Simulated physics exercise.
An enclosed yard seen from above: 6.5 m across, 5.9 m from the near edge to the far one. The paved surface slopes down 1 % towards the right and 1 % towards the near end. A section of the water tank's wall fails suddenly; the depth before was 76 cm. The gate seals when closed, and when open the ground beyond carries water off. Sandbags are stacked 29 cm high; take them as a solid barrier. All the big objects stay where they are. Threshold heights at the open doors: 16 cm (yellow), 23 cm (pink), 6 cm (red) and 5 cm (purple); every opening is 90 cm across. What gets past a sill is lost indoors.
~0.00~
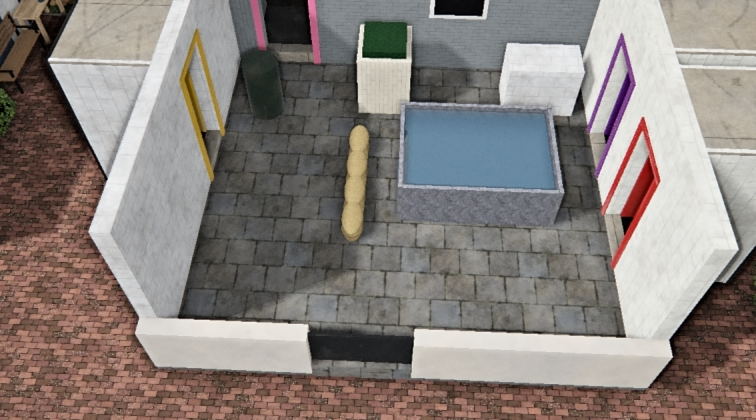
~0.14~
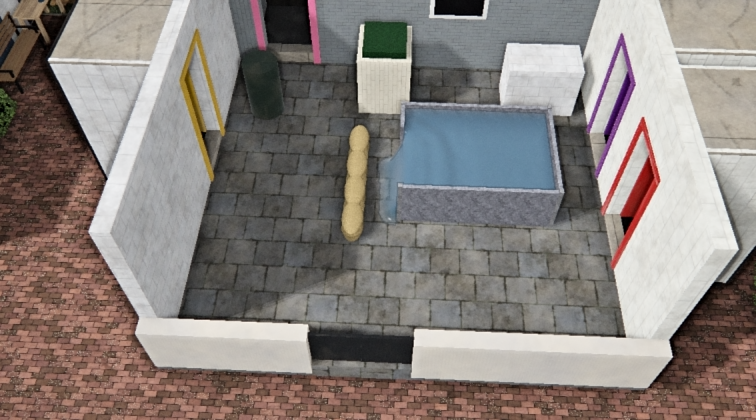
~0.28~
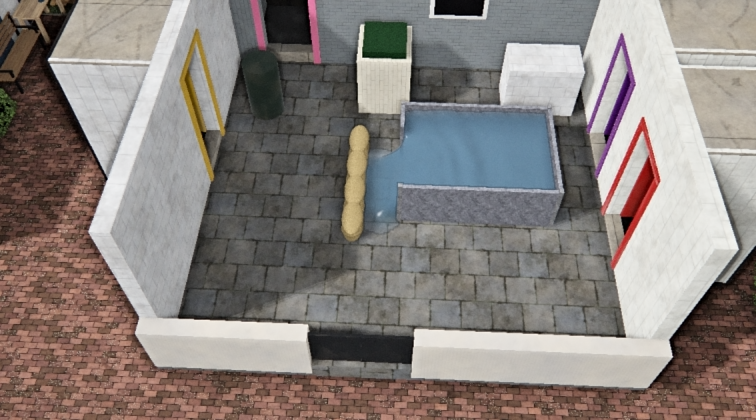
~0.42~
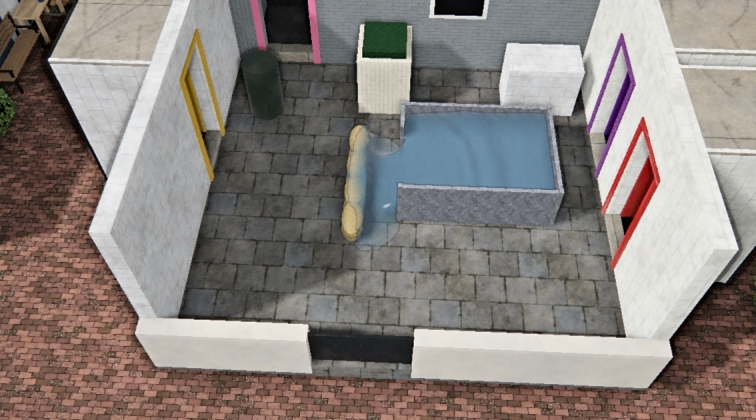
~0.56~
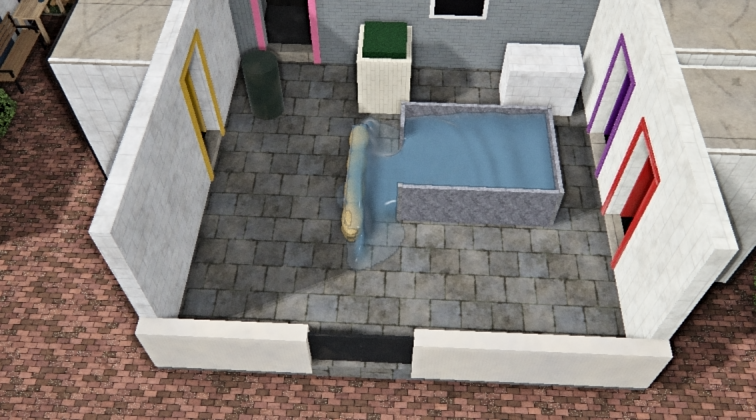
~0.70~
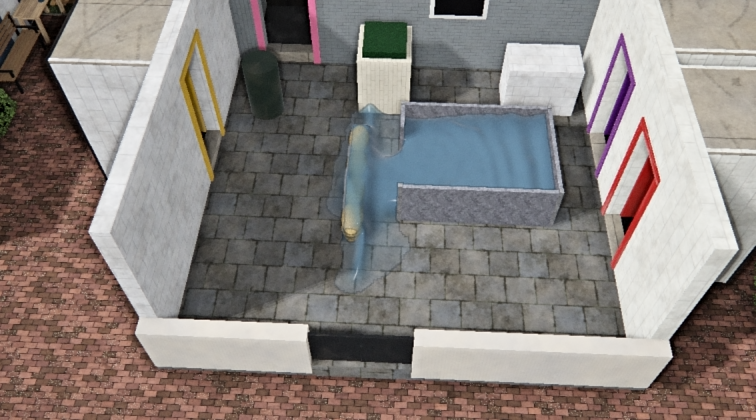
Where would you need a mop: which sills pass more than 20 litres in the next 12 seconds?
Door by door: At the yellow door it keeps below the limit; at the pink door it keeps below the limit; at the red door it passes the limit; at the purple door it goes over the limit.
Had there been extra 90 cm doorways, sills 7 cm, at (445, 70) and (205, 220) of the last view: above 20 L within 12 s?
In that order: Under, above.
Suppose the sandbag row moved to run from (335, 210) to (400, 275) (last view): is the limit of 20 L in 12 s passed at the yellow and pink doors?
Then: Yellow past it, pink not over.
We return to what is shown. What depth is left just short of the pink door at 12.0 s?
Roughly 5.5 cm deep.
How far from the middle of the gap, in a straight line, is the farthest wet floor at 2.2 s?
About 4.4 m.
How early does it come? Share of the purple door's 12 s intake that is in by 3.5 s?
Some 5 per cent by then.
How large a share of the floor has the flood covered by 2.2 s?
About 65 per cent.
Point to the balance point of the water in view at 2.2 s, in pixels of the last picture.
At about (414, 196).
After 1.4 s water covers 40 % of the floor and is deepest (56 cm) near (374, 189); yellow door not reached, pink door not reached, red door not reached, purple door not reached.
After 2.2 s water covers 65 % of the floor and is deepest (45 cm) near (374, 189); yellow door 14 cm at the sill, 0 L in, pink door not reached, red door not reached, purple door not reached.
After 3.5 s water covers 70 % of the floor and is deepest (28 cm) near (395, 199); yellow door 12 cm at the sill, 0 L in, pink door 8 cm at the sill, 0 L in, red door 2 cm at the sill, 0 L in, purple door 9 cm at the sill, 7 L in.
After 7.0 s water covers 95 % of the floor and is deepest (18 cm) near (395, 208); yellow door 6 cm at the sill, 0 L in, pink door 5 cm at the sill, 0 L in, red door 9 cm at the sill, 1 L in, purple door 9 cm at the sill, 45 L in.
After 12.0 s water covers 95 % of the floor and is deepest (14 cm) near (609, 363); yellow door 5 cm at the sill, 0 L in, pink door 6 cm at the sill, 0 L in, red door 12 cm at the sill, 72 L in, purple door 13 cm at the sill, 163 L in.
